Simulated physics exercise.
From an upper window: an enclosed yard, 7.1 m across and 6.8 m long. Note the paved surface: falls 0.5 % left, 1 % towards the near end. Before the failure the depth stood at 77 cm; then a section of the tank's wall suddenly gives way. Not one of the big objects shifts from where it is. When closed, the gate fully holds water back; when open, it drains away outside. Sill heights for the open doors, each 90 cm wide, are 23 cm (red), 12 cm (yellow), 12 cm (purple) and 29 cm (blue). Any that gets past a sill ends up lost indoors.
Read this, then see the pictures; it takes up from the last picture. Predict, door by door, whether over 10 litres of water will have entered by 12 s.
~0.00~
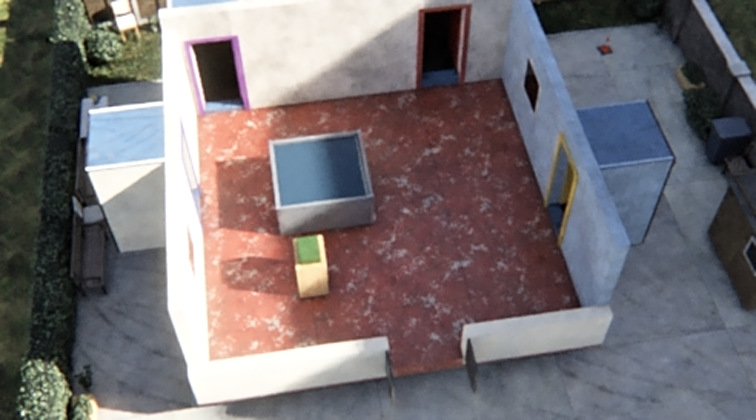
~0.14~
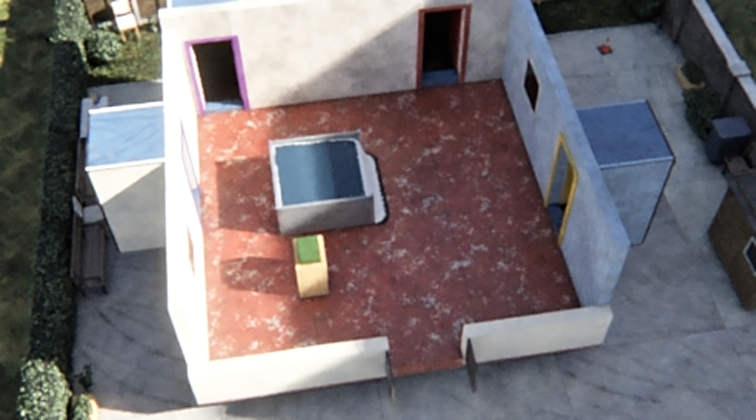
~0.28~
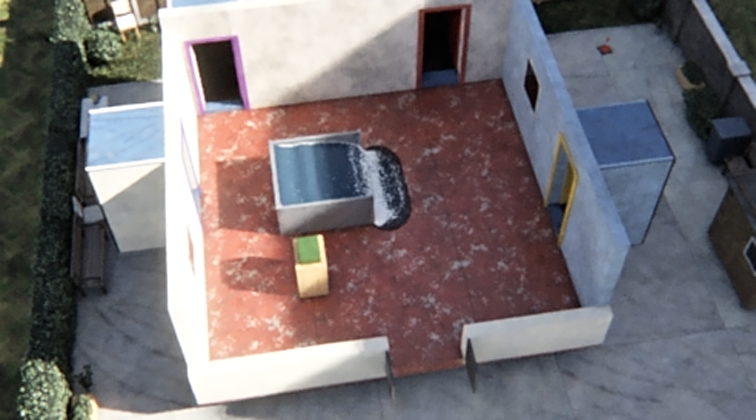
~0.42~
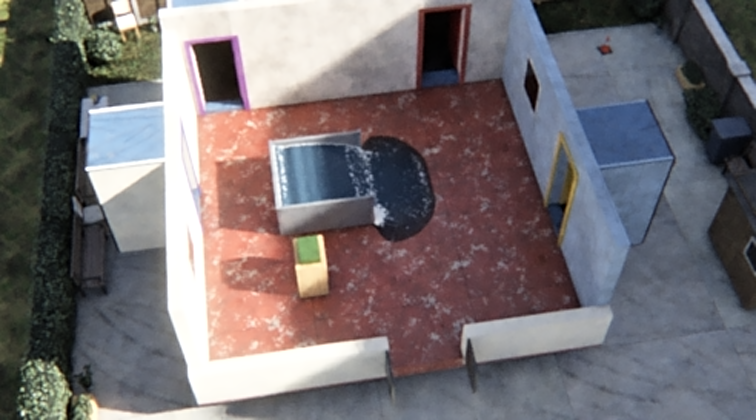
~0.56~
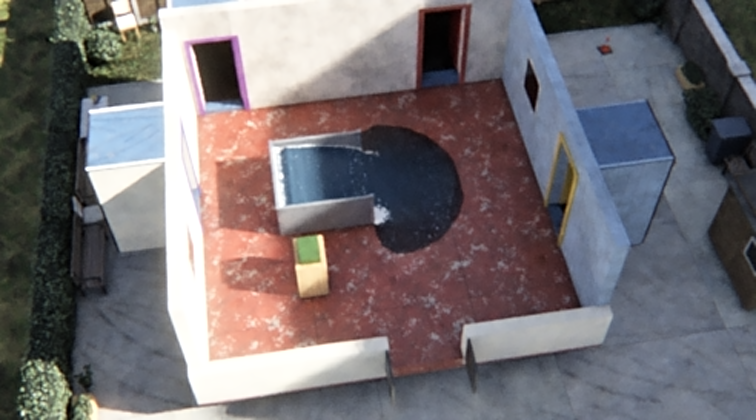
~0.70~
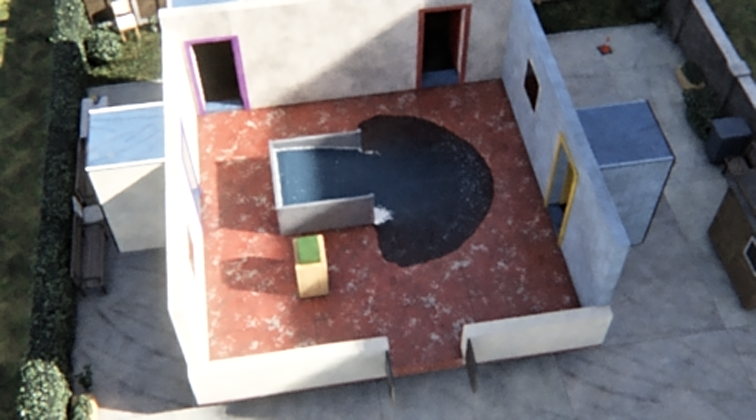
Outcome: At the red door the limit will not be crossed. At the yellow door the limit will be crossed. At the purple door the limit will not be crossed. At the blue door the limit will not be crossed.
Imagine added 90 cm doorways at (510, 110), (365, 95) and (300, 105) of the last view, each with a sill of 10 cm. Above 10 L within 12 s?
Door 1: Higher; door 2: Lower; door 3: Lower.
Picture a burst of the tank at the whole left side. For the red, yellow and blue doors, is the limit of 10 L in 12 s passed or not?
Then: Red short of it, yellow short of it, blue beyond it.
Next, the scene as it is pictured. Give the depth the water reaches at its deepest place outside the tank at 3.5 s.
About 29 cm at most.
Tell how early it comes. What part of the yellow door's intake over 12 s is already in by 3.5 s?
Some 95 per cent by then.
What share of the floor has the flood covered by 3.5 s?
45 %.
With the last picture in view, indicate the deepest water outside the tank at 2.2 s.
About (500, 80).
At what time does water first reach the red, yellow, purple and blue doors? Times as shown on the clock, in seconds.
Red = 1.4 s, yellow = 1.2 s, purple = 5.5 s, blue = 7.0 s.
After 1.4 s water covers 35 % of the floor and is deepest (34 cm) near (530, 168); red door not reached, yellow door 9 cm at the sill, 1 L in, purple door not reached, blue door not reached.
After 2.2 s water covers 40 % of the floor and is deepest (38 cm) near (500, 80); red door 10 cm at the sill, 0 L in, yellow door 23 cm at the sill, 29 L in, purple door not reached, blue door not reached.
After 3.5 s water covers 45 % of the floor and is deepest (29 cm) near (573, 321); red door 16 cm at the sill, 0 L in, yellow door 15 cm at the sill, 68 L in, purple door not reached, blue door not reached.
After 7.0 s water covers 85 % of the floor and is deepest (15 cm) near (198, 154); red door 4 cm at the sill, 0 L in, yellow door 5 cm at the sill, 71 L in, purple door 2 cm at the sill, 0 L in, blue door 3 cm at the sill, 0 L in.
After 12.0 s water covers 85 % of the floor and is deepest (14 cm) near (299, 370); red door 0 cm at the sill, 0 L in, yellow door 4 cm at the sill, 71 L in, purple door 4 cm at the sill, 0 L in, blue door 4 cm at the sill, 0 L in.
